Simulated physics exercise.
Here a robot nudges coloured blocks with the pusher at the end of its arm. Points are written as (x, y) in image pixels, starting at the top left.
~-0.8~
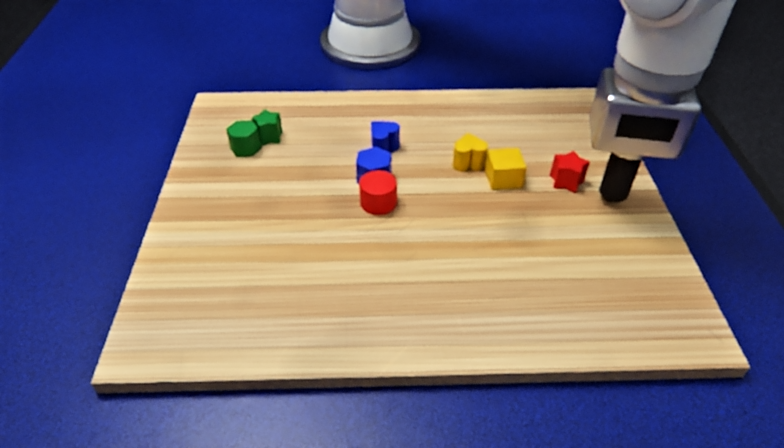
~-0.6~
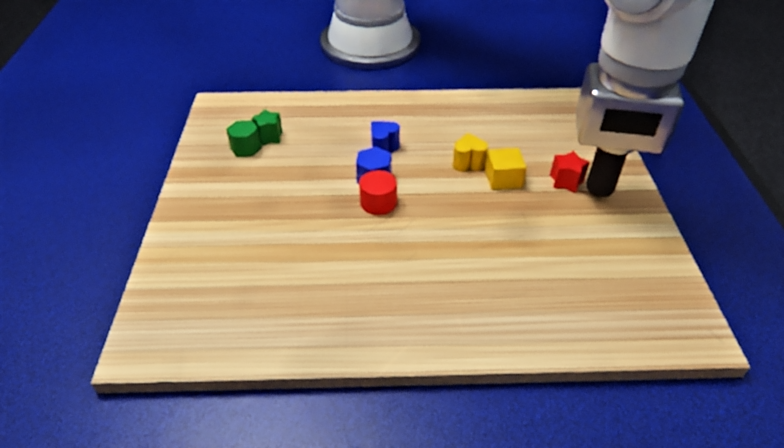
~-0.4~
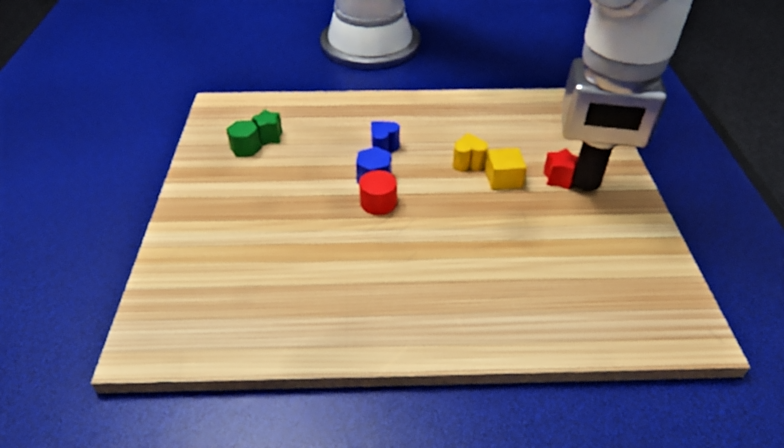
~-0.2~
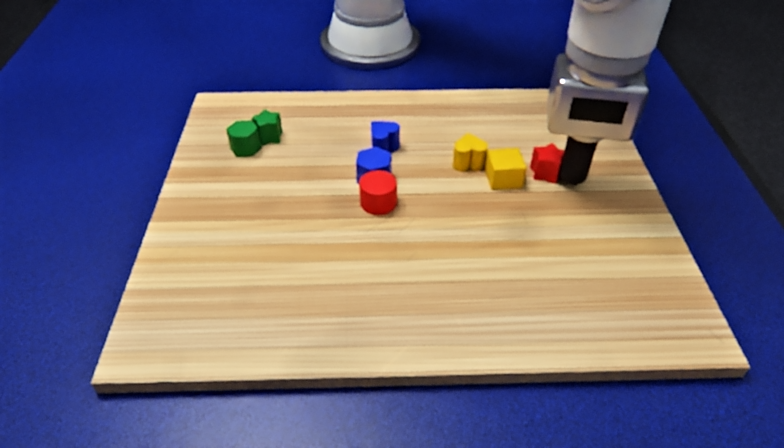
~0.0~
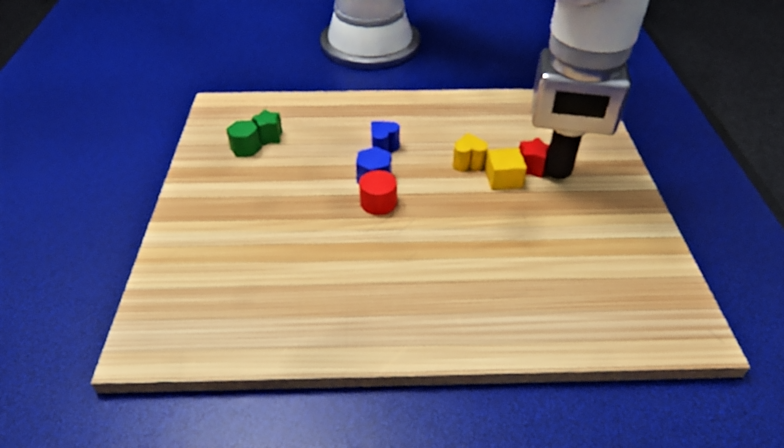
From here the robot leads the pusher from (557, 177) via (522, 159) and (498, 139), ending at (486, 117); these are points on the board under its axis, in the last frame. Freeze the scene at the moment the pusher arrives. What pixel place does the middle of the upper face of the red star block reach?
Most likely (474, 118).
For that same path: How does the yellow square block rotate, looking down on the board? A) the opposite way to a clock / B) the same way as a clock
I'll go with A - the opposite way to a clock.
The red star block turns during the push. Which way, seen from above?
It twists anticlockwise.
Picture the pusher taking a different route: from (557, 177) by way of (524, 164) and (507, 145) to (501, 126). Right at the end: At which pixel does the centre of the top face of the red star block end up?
The centre of its top will be at (483, 123).
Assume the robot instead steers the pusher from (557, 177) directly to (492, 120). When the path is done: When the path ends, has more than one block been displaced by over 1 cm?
I expect not.
The first path, step by step. One third of the way, pusher at (523, 154); yellow square block at (500, 157), turned 30° anticlockwise; red star block at (501, 131).
Two thirds of the way, pusher at (498, 133); yellow square block at (500, 157), turned 30° anticlockwise; red star block at (476, 120), turned 40° anticlockwise.
At the end, pusher at (486, 112); yellow heart block not moved; yellow square block at (500, 157), turned 30° anticlockwise; red star block at (474, 118), turned 55° anticlockwise.
